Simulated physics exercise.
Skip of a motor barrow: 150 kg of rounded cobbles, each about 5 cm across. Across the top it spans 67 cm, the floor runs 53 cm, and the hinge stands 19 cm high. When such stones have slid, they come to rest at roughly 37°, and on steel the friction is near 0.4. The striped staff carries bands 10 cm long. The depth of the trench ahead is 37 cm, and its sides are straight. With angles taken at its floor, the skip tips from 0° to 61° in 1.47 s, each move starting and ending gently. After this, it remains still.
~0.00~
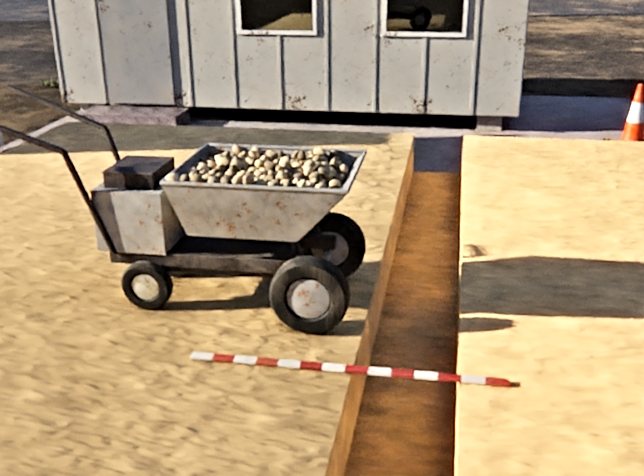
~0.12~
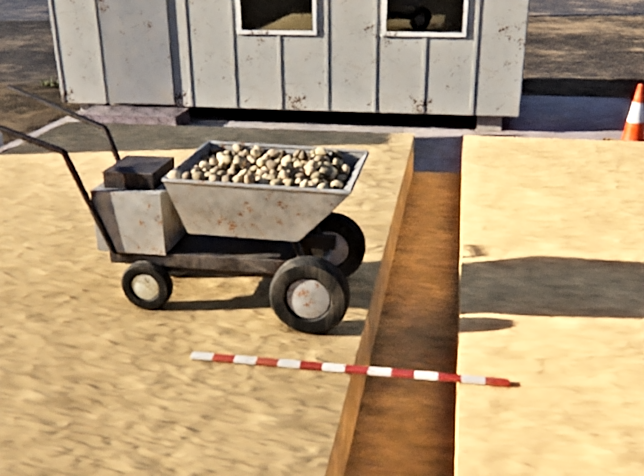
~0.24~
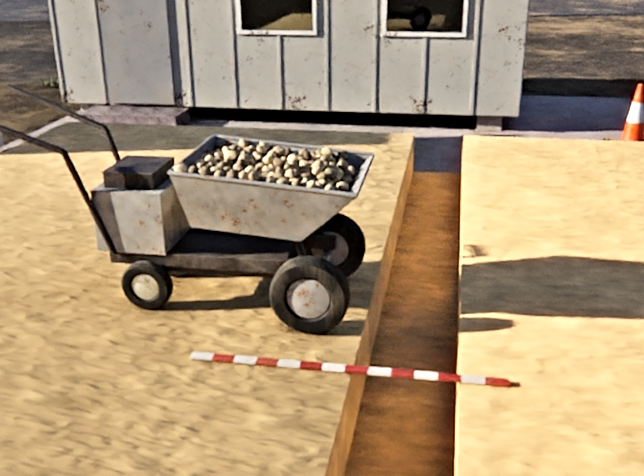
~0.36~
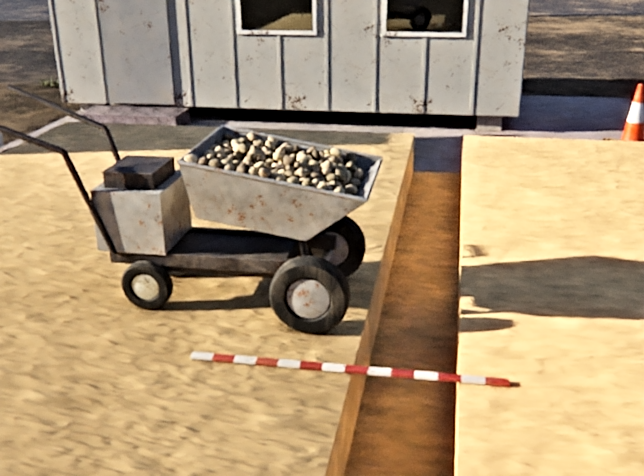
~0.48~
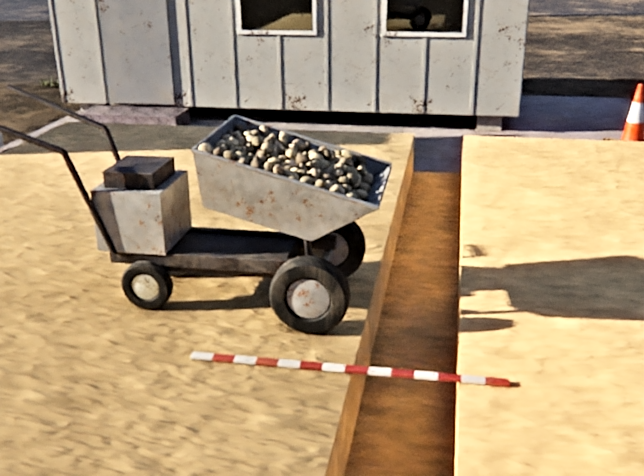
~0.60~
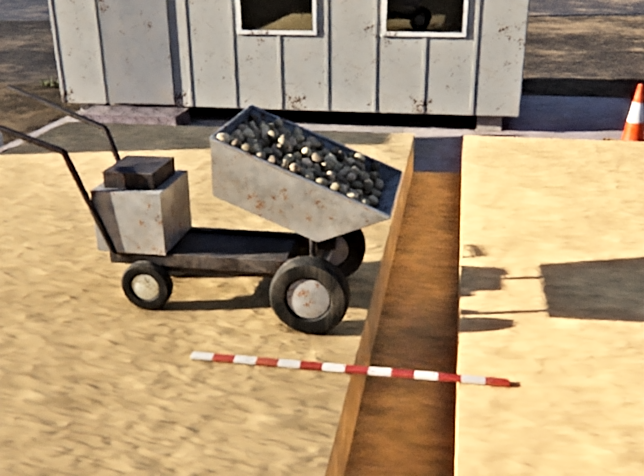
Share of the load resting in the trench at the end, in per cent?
53 per cent.
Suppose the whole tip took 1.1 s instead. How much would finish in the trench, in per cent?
I'd put it at some 50 in a hundred.
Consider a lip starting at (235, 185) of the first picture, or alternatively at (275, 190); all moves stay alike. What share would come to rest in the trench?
First some 75, then 100 per cent.
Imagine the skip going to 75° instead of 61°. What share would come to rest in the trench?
I'd guess some 40 in a hundred.
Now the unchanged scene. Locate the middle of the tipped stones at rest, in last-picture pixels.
Somewhere around (453, 346) in the last picture.
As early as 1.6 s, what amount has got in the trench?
Close to 10 per cent has got there by then.
After 1.1 s the floor is at 51°; 100 % in the skip; the foremost stones are at (427, 239).
After 1.6 s the floor is at 61°; 65 % in the skip, 11 % in the trench, 23 % past the trench; the foremost stones are at (528, 319).
After 1.9 s the floor is at 61°; 37 % in the skip, 18 % in the trench, 45 % past the trench; the foremost stones are at (617, 320).
After 3.9 s the floor is at 61°; 1 % in the skip, 53 % in the trench, 47 % past the trench; the foremost stones are past the picture's edge.
